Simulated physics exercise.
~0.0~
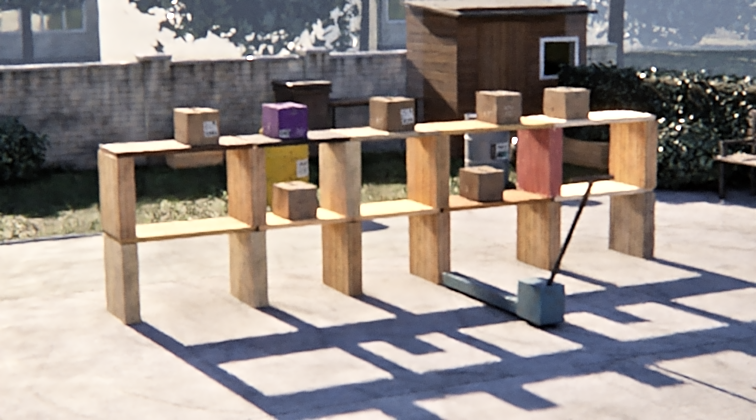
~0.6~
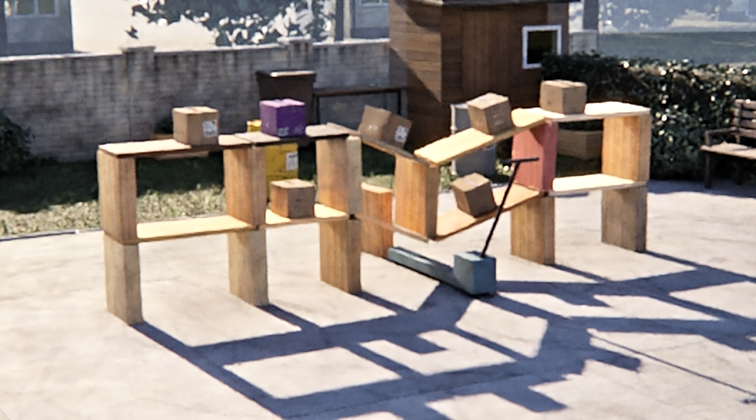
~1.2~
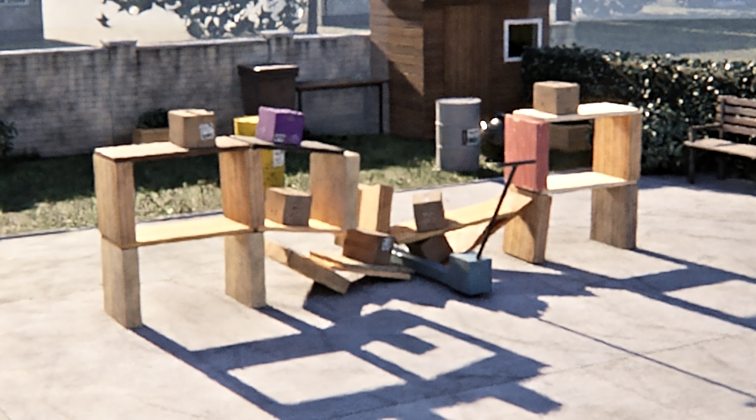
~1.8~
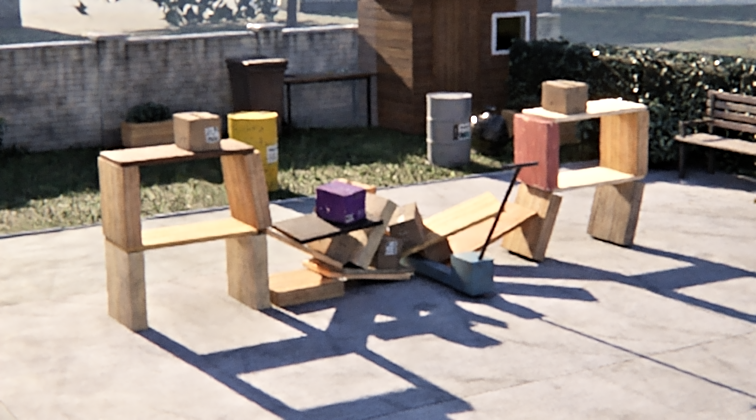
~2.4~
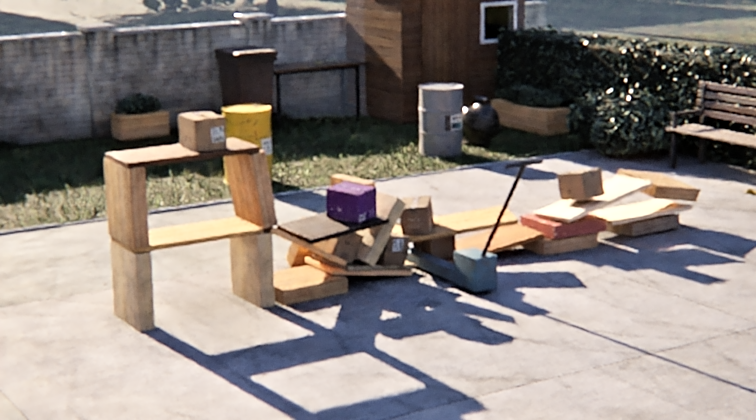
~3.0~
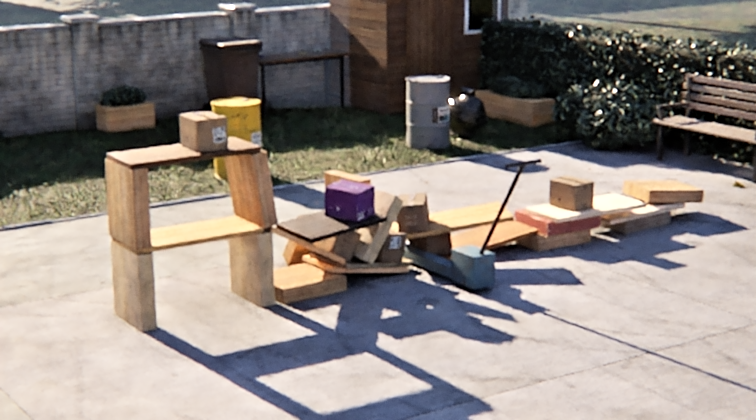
Paved yard with a floor jack shoving out an upright, two-tier plank shelving collapsing from the middle, only the left bay standing.
